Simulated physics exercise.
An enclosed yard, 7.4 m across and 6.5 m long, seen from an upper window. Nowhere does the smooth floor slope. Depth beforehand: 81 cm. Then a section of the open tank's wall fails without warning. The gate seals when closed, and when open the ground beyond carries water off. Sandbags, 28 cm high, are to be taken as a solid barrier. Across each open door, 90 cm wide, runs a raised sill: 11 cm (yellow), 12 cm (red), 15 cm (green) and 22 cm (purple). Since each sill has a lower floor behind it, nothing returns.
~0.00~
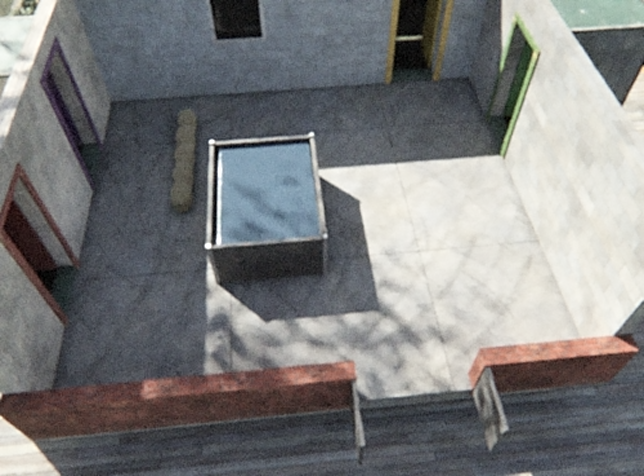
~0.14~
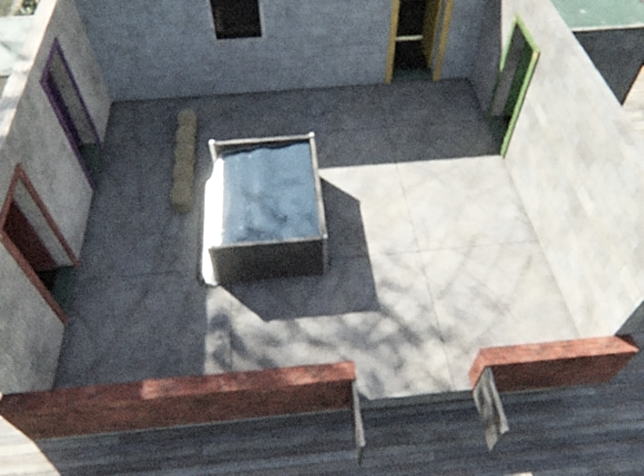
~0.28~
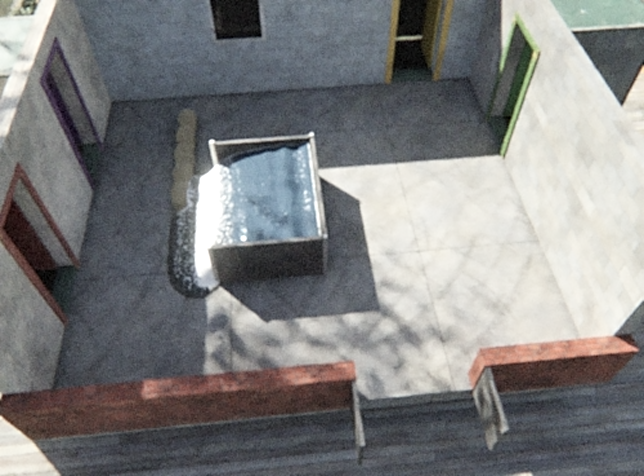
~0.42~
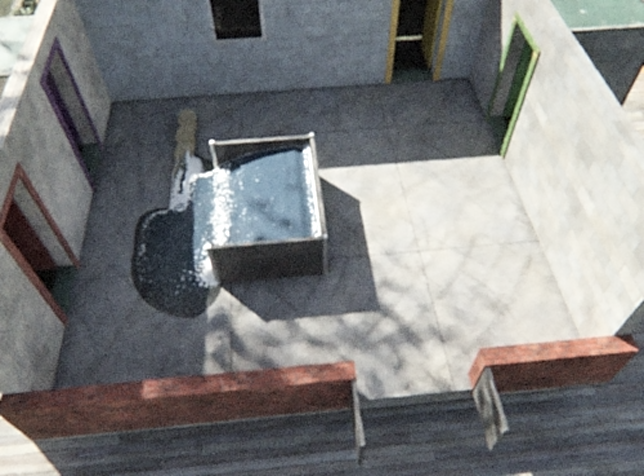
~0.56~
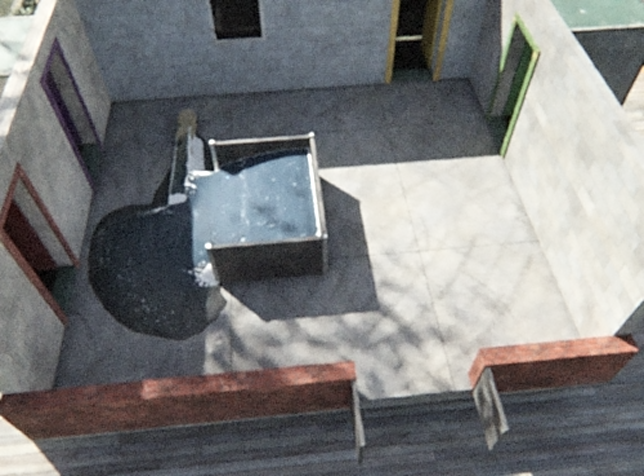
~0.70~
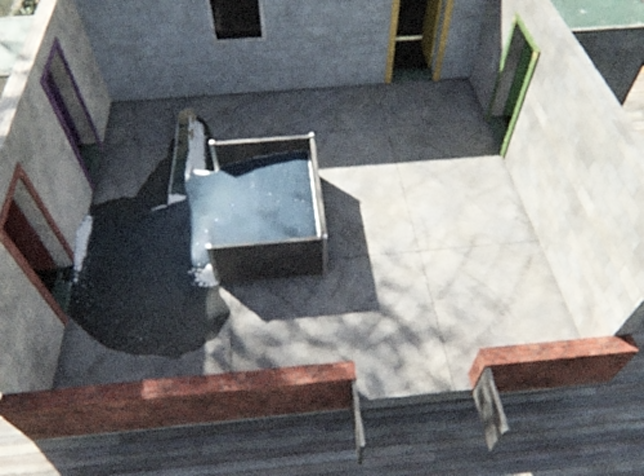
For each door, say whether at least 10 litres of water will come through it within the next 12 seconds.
Door by door: The yellow door lets through less than 10 litres; the red door lets through 10 litres or more; the green door lets through less than 10 litres; the purple door lets through less than 10 litres.
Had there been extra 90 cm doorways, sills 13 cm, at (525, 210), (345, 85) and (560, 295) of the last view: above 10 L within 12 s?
In sequence the answers are less than that, less than that and less than that.
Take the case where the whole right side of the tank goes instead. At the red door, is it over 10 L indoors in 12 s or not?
Relative to that limit, red ends up on the low side.
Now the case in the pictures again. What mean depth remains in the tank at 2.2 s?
Depth, averaged: Around 19 centimetres.
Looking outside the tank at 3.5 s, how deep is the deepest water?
Max around 26 cm.
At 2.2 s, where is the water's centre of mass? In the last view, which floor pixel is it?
At roughly (178, 223).
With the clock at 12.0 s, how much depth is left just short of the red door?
4.0 cm or so.
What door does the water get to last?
The green door.
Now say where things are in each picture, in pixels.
The first frame shows the open tank at (265, 190) is whole and still, 81 cm deep.
In the second frame, the front is at a hidden place, 1.1 m from the gap at (218, 217); 0.4 m2 of floor is under water; 81 cm left at the back of the open tank.
In the third frame, the front is at (194, 175), 1.4 m from the gap at (219, 218); 1.4 m2 of floor is under water; 76 cm left at the back of the open tank.
In the fourth frame, water pours out at (219, 220) and has run 1.8 m, to (195, 159); typically 13 cm deep outside, 70 cm at the open tank's back.
In the fifth frame, water pours out at (219, 220) and has run 2.3 m, to (196, 139); typically 10 cm deep outside, 67 cm at the open tank's back.
In the sixth frame, the front is at (197, 121), 2.8 m from the gap at (219, 220); 7.1 m2 of floor is under water; 61 cm left at the back of the open tank.
After 1.4 s water covers 25 % of the floor and is deepest (48 cm) near (93, 249); yellow door not reached, red door 37 cm at the sill, 88 L in, green door not reached, purple door 14 cm at the sill, 0 L in.
After 2.2 s water covers 35 % of the floor and is deepest (50 cm) near (48, 414); yellow door not reached, red door 30 cm at the sill, 220 L in, green door not reached, purple door 13 cm at the sill, 0 L in.
After 3.5 s water covers 50 % of the floor and is deepest (26 cm) near (51, 400); yellow door 2 cm at the sill, 0 L in, red door 16 cm at the sill, 285 L in, green door not reached, purple door 7 cm at the sill, 0 L in.
After 7.0 s water covers 95 % of the floor and is deepest (14 cm) near (514, 182); yellow door 3 cm at the sill, 0 L in, red door 8 cm at the sill, 294 L in, green door 8 cm at the sill, 0 L in, purple door 11 cm at the sill, 0 L in.
After 12.0 s water covers 95 % of the floor and is deepest (8 cm) near (328, 247); yellow door 7 cm at the sill, 0 L in, red door 4 cm at the sill, 294 L in, green door 5 cm at the sill, 0 L in, purple door 6 cm at the sill, 0 L in.
